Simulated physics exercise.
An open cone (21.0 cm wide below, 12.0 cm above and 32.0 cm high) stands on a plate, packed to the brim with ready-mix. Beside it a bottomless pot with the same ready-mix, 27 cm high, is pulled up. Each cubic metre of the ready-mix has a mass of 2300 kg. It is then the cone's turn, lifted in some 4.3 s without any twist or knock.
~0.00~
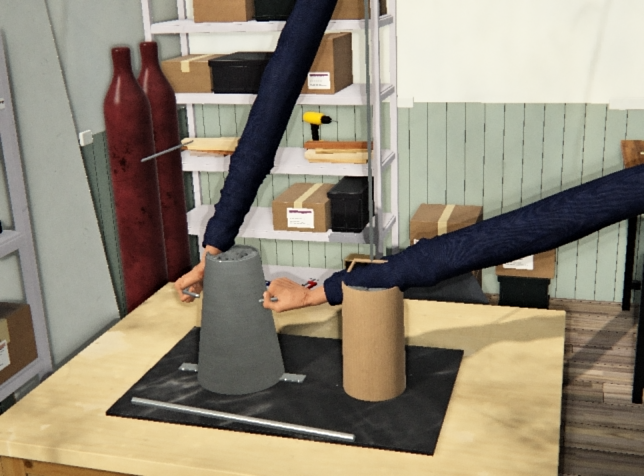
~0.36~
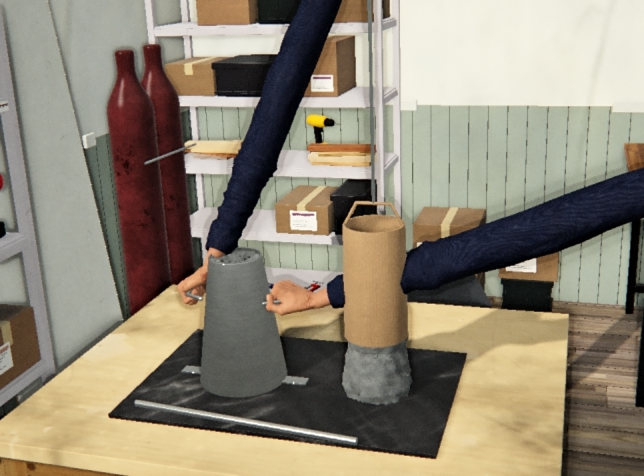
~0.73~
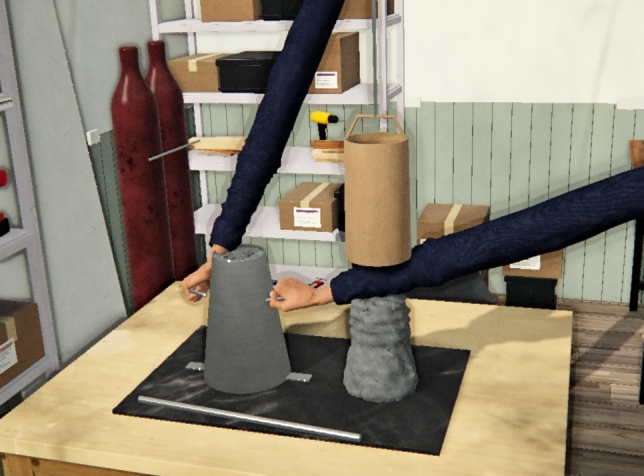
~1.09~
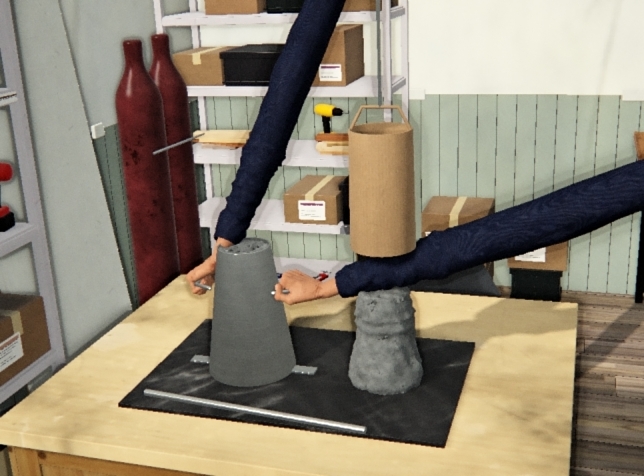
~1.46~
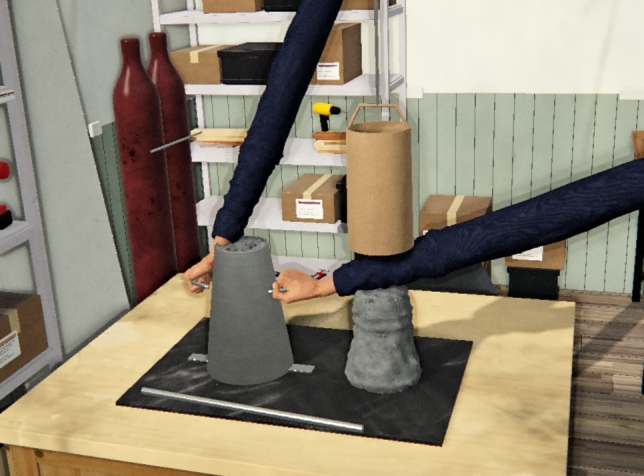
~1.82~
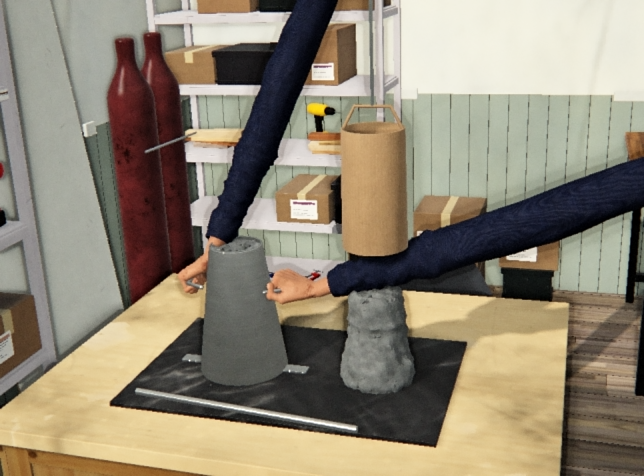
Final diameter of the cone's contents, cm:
22 cm.
After 2.9 s, the cone is up 7.5 cm; the ready-mix has come down 0.9 cm to 31 cm and is 21 cm wide.
After 4.0 s, the cone is up 20 cm; the ready-mix has come down 1.1 cm to 31 cm and is 21 cm wide.
After 5.0 s, the cone is up 32 cm; the ready-mix has come down 1.3 cm to 31 cm and is 21 cm wide.
After 6.3 s, the cone is clear; the ready-mix has come down 1.4 cm to 31 cm and is 22 cm wide.
After 6.8 s, at rest, the cone is clear; the ready-mix has come down 1.4 cm to 31 cm and is 22 cm wide.
